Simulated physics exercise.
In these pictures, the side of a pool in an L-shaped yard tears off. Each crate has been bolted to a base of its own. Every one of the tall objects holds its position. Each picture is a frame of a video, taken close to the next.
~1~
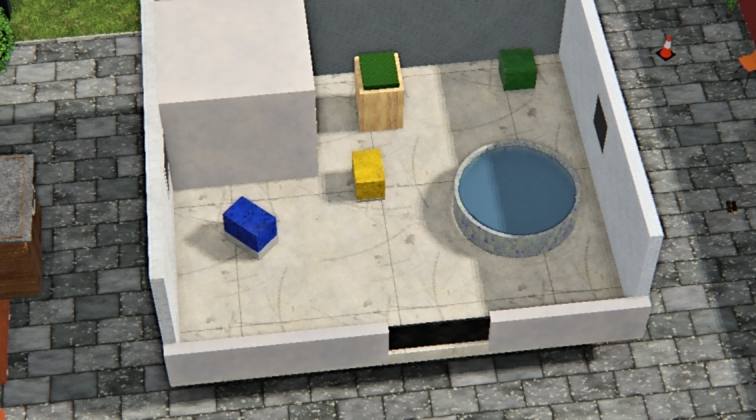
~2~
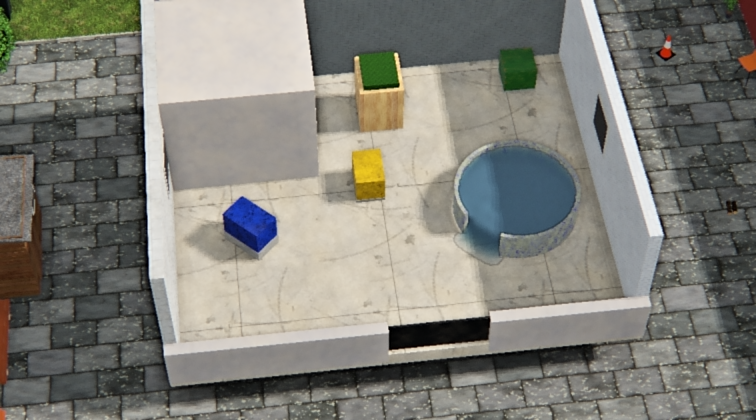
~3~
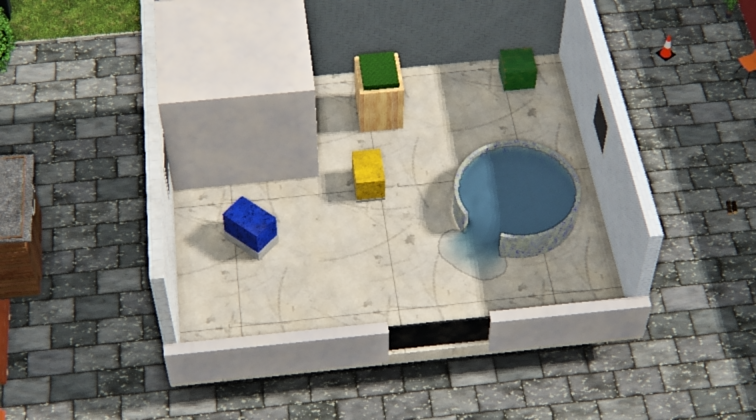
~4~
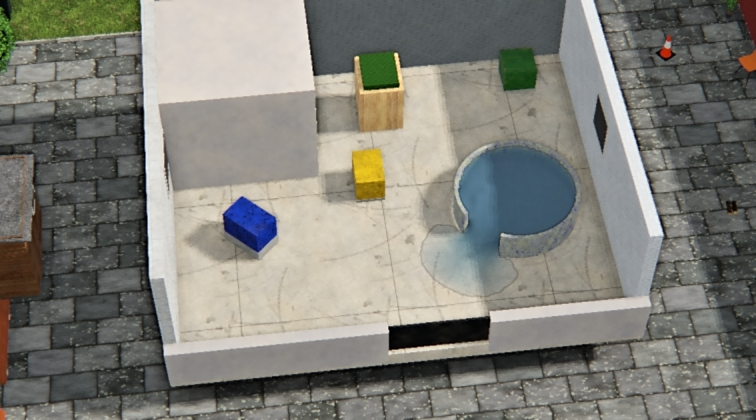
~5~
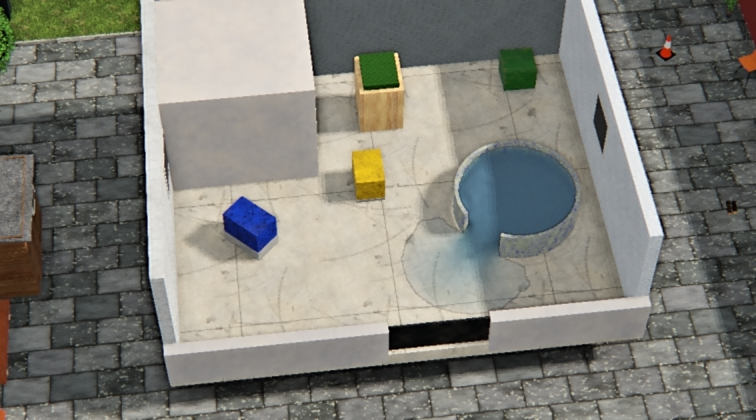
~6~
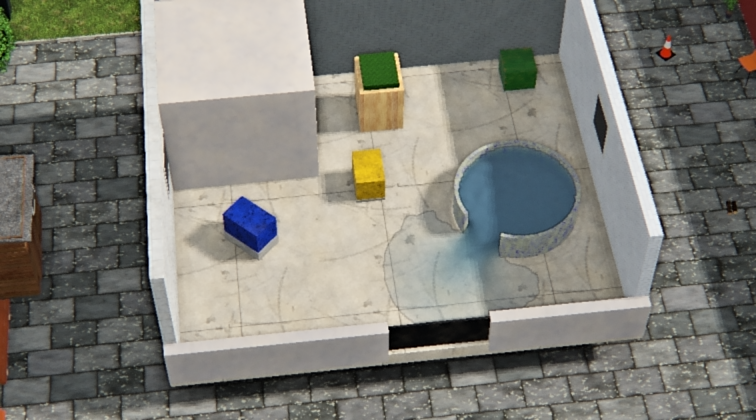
A round pool opens at its side and water pours out, spreading across the pale yard floor.
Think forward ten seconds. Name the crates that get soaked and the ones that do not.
Outcome: The yellow crate is caught, the green crate is missed, the blue crate is missed.
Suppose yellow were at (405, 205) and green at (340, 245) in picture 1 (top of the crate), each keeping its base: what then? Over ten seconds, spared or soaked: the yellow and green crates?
Put simply, the yellow one is flooded and the green one is flooded.
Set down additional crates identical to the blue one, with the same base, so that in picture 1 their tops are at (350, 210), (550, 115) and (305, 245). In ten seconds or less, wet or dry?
One by one: Is not reached; is not reached; is not reached.
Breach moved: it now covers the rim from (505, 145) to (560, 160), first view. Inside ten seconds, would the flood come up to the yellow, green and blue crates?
Then the yellow crate gets flooded, the green crate gets flooded and the blue crate is untouched.
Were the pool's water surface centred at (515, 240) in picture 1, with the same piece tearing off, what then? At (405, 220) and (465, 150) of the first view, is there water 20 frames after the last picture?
Taking the spots in order: Bare, bare.
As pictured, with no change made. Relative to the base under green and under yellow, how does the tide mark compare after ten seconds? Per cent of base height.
10 %, then 170 %.
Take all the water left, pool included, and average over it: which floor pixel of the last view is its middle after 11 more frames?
Centre of mass: Roughly (477, 241).
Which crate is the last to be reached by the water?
That's the green one.
A moment on, water covers 20 % of the floor; the yellow crate not reached, the green crate not reached, the blue crate not reached.
Next, water covers 30 % of the floor; the yellow crate water round its plinth, the green crate not reached, the blue crate not reached.
Then, water covers 40 % of the floor; the yellow crate water round its plinth, the green crate not reached, the blue crate water round its plinth.
Later, water covers 55 % of the floor; the yellow crate water round its plinth, the green crate not reached, the blue crate water round its plinth.
In the end, water covers 70 % of the floor; the yellow crate was topped, the green crate stayed above the water, the blue crate stayed above the water.
